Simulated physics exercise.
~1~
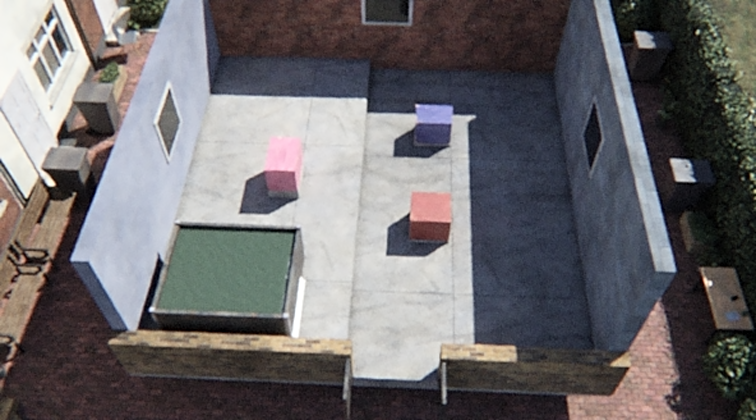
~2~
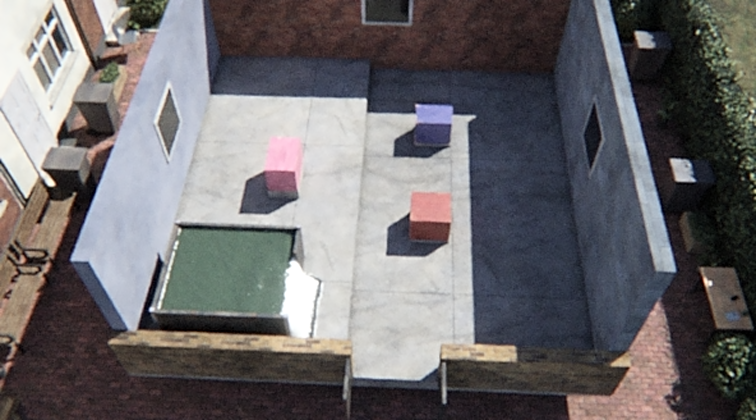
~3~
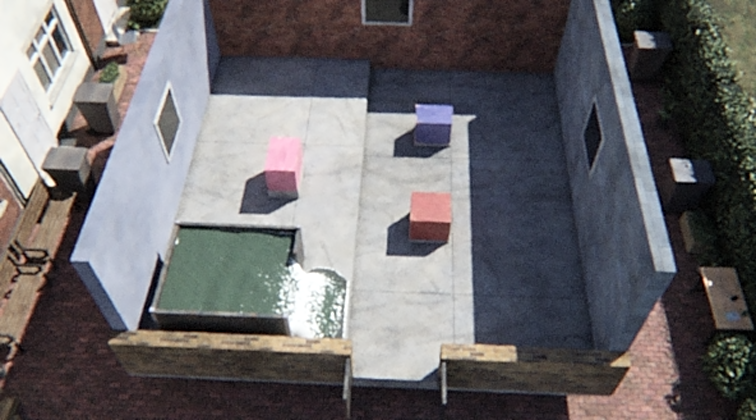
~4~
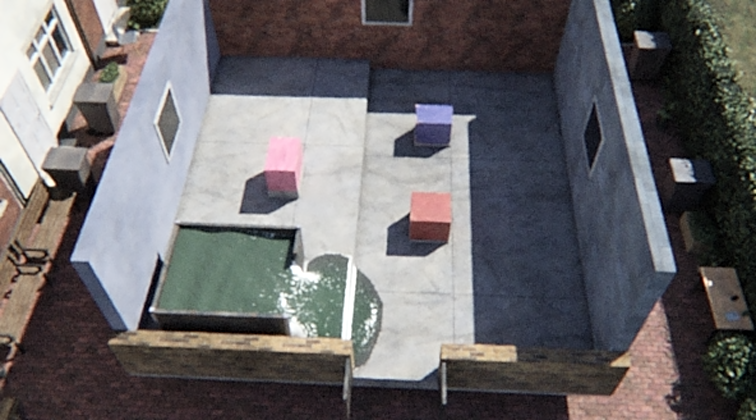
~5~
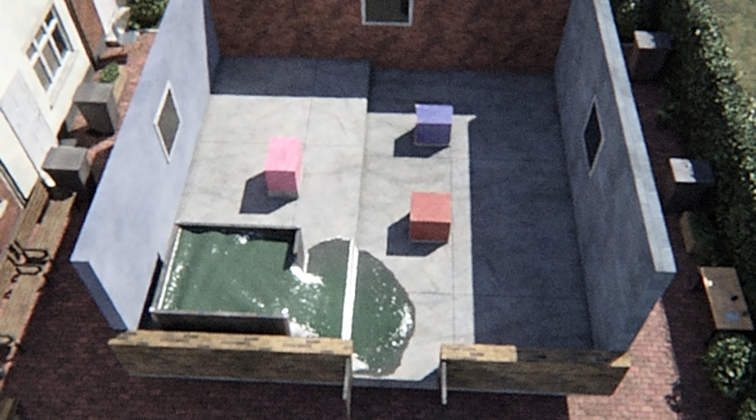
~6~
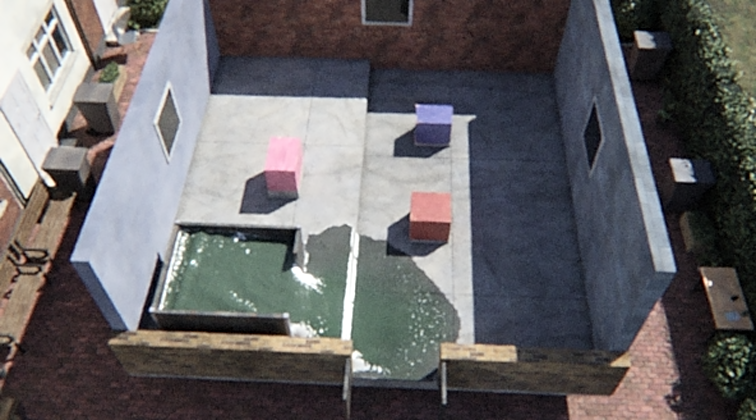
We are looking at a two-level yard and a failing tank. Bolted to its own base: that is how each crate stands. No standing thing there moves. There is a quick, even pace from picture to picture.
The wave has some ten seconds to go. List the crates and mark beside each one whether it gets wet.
Blue crate - gets wet; pink crate - stays dry; red crate - gets wet.
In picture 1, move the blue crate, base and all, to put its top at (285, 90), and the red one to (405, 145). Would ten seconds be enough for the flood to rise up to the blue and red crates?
As I read it, the blue crate stays clear and the red crate gets flooded.
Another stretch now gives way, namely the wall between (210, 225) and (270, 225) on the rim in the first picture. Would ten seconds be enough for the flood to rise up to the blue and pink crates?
Observed: Blue is doused; pink is doused.
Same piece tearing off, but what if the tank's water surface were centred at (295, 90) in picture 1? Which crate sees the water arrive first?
I'd go with the crate marked blue.
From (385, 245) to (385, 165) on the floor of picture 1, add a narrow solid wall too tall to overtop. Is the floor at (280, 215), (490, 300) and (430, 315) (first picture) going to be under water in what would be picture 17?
As listed: Dry, wet, under water.
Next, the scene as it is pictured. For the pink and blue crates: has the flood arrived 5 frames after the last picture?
The way I see it, pink crate remains dry while blue crate remains dry.
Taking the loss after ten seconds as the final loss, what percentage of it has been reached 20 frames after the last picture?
I'd say about 55 per cent.
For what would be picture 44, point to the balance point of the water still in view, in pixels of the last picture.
The balance point is around (440, 238).
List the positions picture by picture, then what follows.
In the first frame, still water in the open tank at (230, 270).
In the second frame, water pours out at (292, 300) and has run to a hidden place.
In the third frame, the front is at (342, 280), out from the gap at (293, 302).
In the fourth frame, the front is at (378, 302), out from the gap at (293, 303).
In the fifth frame, the front is at (410, 310), out from the gap at (293, 302).
In the sixth frame, water pours out at (293, 303) and has run to (452, 338).
A moment on, water covers 25 % of the floor; the blue crate not reached, the pink crate not reached, the red crate water round its plinth.
Next, water covers 30 % of the floor; the blue crate not reached, the pink crate not reached, the red crate water round its plinth.
Then, water covers 35 % of the floor; the blue crate water round its plinth, the pink crate not reached, the red crate water round its plinth.
Later, water covers 60 % of the floor; the blue crate water round its plinth, the pink crate not reached, the red crate water round its plinth.
In the end, water covers 65 % of the floor; the blue crate was topped, the pink crate stayed above the water, the red crate was topped.
